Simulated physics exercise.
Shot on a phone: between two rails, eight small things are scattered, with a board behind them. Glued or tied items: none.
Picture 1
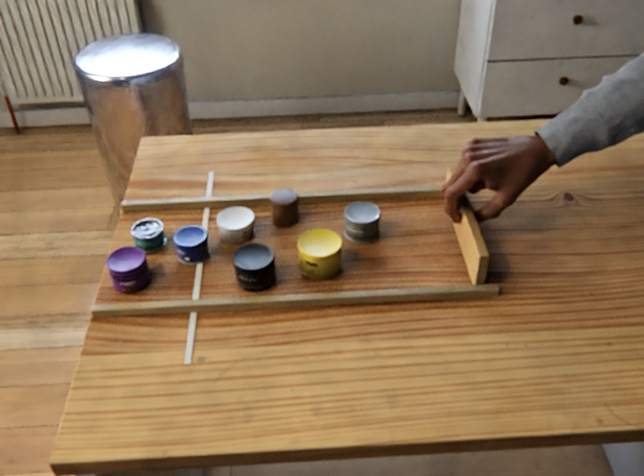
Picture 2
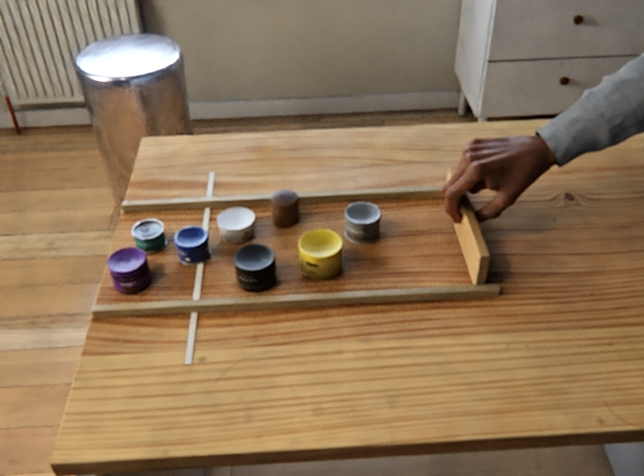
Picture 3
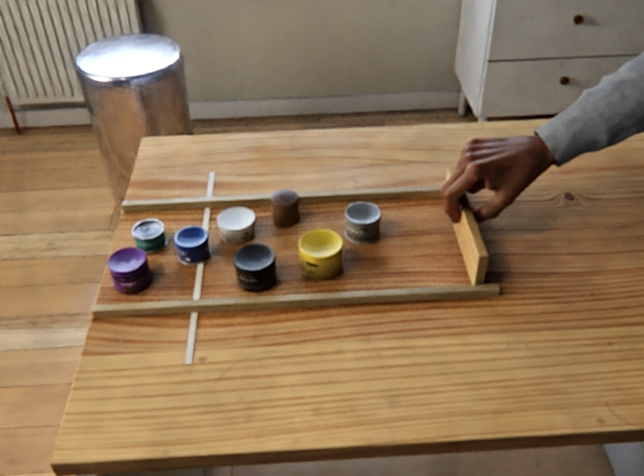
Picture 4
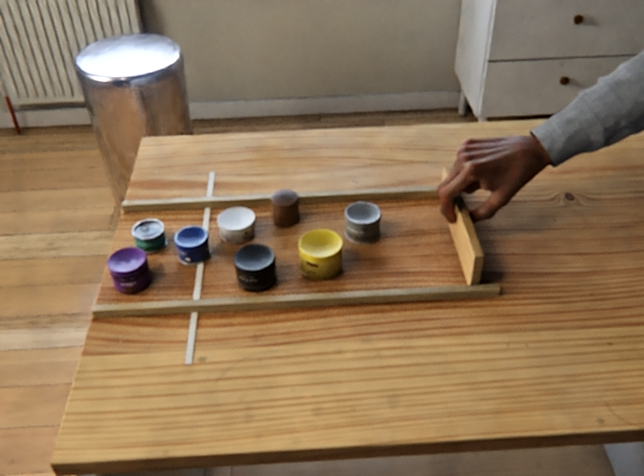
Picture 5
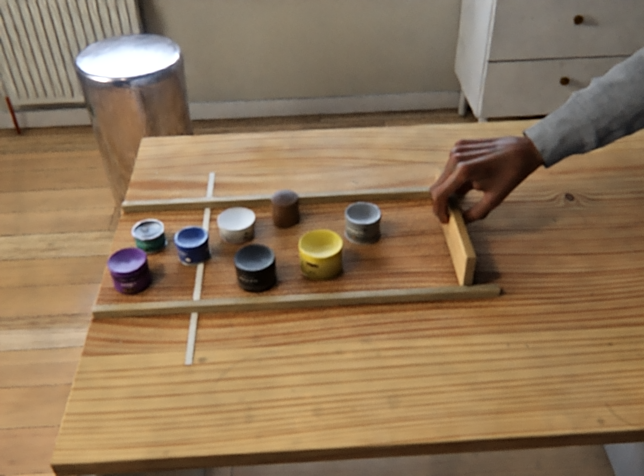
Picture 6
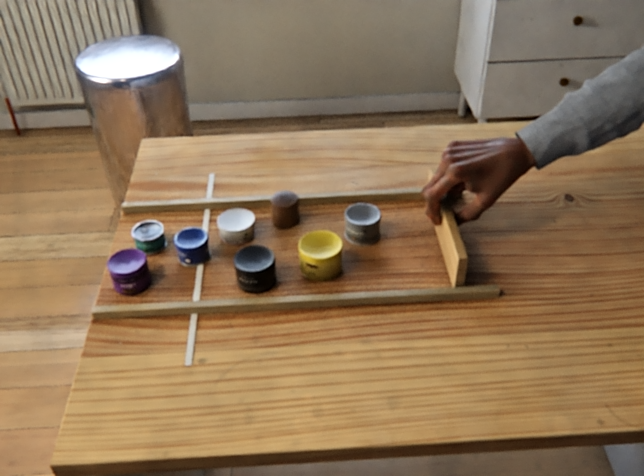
On a pale wooden table in a room with a metal bin, a radiator and white drawers behind, the view looks down from a fixed spot. Between two wooden rails stand eight small pots, purple, turquoise and blue at the left near a pale strip, then white, black, brown, yellow and grey. A hand at the right holds an upright board still, then slides it slightly left; the pots stay put.
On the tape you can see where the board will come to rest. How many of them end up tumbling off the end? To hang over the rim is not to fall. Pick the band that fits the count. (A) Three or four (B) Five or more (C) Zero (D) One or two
Zero.
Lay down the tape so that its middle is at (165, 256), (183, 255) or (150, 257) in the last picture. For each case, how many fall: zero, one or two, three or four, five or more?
Results per position - just one or two / none / 3 or 4.
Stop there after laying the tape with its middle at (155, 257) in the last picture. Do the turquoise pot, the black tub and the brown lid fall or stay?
Outcome: The turquoise pot is gone; the black tub is safe; the brown lid is safe.
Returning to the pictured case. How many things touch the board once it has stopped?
The count in contact is 3.
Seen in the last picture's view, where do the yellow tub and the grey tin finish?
You'll see the yellow tub at (178, 255), with the grey tin at (185, 230).
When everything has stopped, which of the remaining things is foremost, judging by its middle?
I'd say the turquoise pot.
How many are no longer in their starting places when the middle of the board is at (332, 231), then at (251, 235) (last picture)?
By the first moment it's 2, by the second it's 5.
A little later, none off yet; purple tub at rest near (130, 272); turquoise pot at rest near (150, 238); blue pot at rest near (193, 247).
When it is over, the number that fall off is zero.
